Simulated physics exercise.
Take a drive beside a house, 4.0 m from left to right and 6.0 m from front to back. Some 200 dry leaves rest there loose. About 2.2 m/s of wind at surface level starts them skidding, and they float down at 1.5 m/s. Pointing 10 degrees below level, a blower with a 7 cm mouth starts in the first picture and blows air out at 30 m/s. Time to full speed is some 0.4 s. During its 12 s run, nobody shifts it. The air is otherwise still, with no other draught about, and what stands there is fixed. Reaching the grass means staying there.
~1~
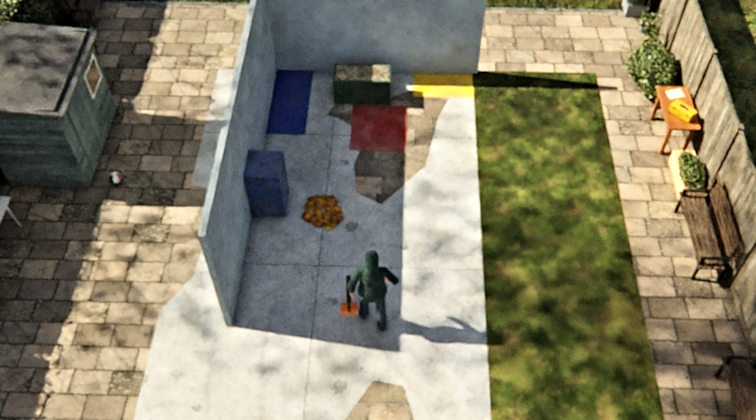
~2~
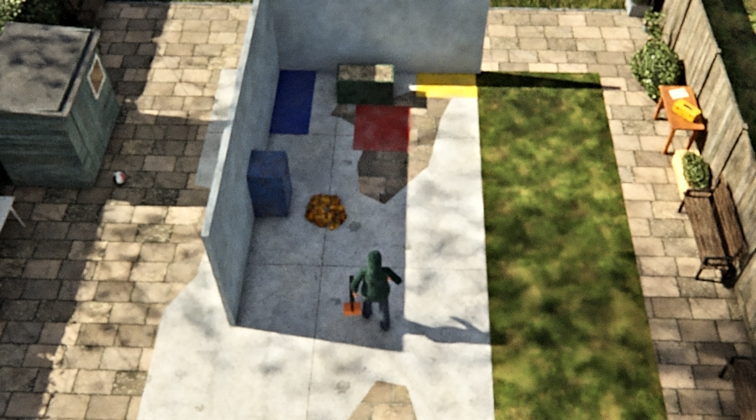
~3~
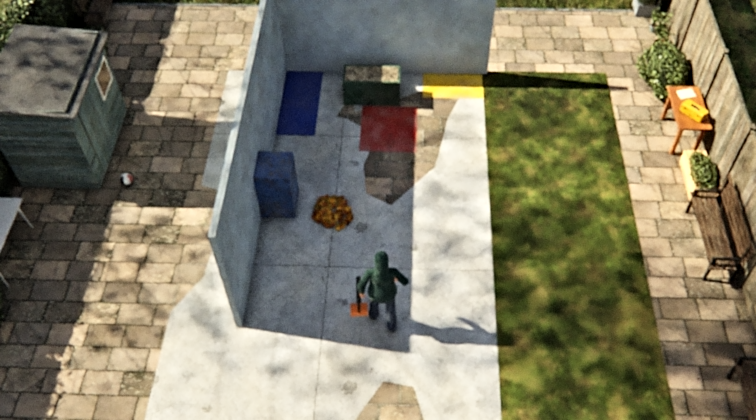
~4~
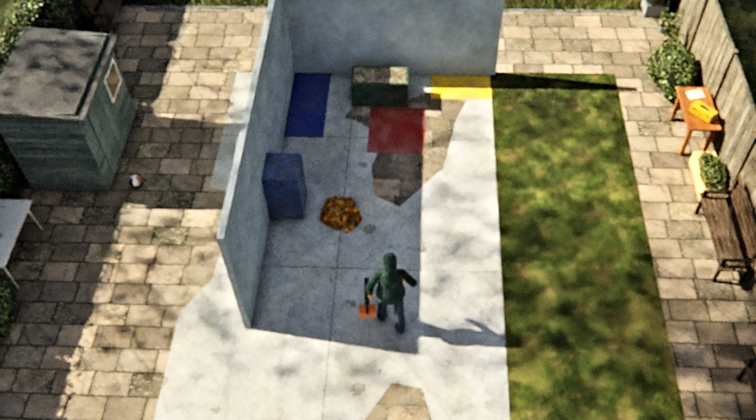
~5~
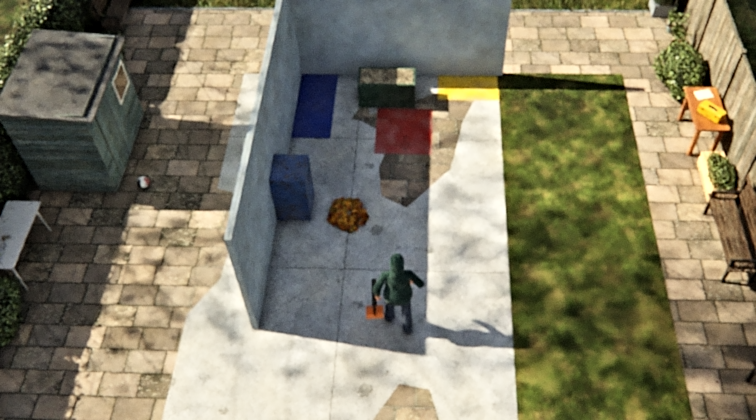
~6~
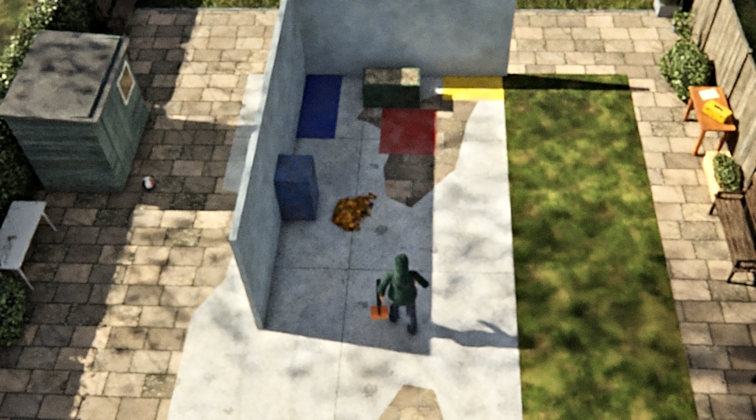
A pile of dry leaves lies still on a walled concrete drive while a green figure stands nearby holding a blower; then some leaves stir and the pile loosens, spreading slightly away from the blower toward the upper right.
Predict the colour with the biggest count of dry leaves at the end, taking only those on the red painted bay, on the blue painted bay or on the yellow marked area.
I would say blue ends with the biggest count.
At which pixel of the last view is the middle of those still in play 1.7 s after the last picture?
Roughly pixel (333, 177).
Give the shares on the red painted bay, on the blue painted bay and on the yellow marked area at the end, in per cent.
I'd put it at around 0 % for red, 40 % for blue and 0 % for yellow.
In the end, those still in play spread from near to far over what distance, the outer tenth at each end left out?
About 2.8 m.
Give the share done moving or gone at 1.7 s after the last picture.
Some 5 per cent.
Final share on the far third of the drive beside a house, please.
Around 50 per cent.
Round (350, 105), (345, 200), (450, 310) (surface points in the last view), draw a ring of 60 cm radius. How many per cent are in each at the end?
20 %, 30 %, 0 %.
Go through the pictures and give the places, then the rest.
The middle of the dry leaves is near (321, 213), none has stirred yet and the mouth of the blower is at (348, 277), in the first picture.
The middle of the dry leaves is near (324, 212), none has stirred yet, the yellow marked area is centred on (446, 85), the blue painted bay is centred on (294, 101) and the red painted bay is centred on (382, 128), in the second picture.
The middle of the dry leaves is near (331, 213), none has stirred yet, the top of a bin is at (273, 165) and the top of a planter is at (372, 74), in the third picture.
The middle of the dry leaves is near (339, 214) and none has stirred yet, in the fourth picture.
The middle of the dry leaves is near (346, 215) and about 5 % have left their places, in the fifth picture.
The middle of the dry leaves is near (351, 212), the farthest in sight from the blower is at (371, 194) and about 25 % have left their places, in the sixth picture.
Then, 1.7 s after the last picture, 95 % are on the move or not yet settled, 0 % are on the yellow marked area, 11 % on the blue painted bay and 1 % on the red painted bay; the middle of those still in play is near (333, 177).
Then, 3.1 s after the last picture, 92 % are on the move or not yet settled, 0 % are on the yellow marked area, 26 % on the blue painted bay and 1 % on the red painted bay; the middle of those still in play is near (327, 162).
Then, 5.8 s after the last picture, 78 % are on the move or not yet settled, 0 % are on the yellow marked area, 34 % on the blue painted bay and 1 % on the red painted bay; the middle of those still in play is near (325, 157).
Then, 11.2 s after the last picture, at the end, 0 % are on the yellow marked area, 38 % on the blue painted bay and 0 % on the red painted bay; the middle of those still in play is near (331, 150).
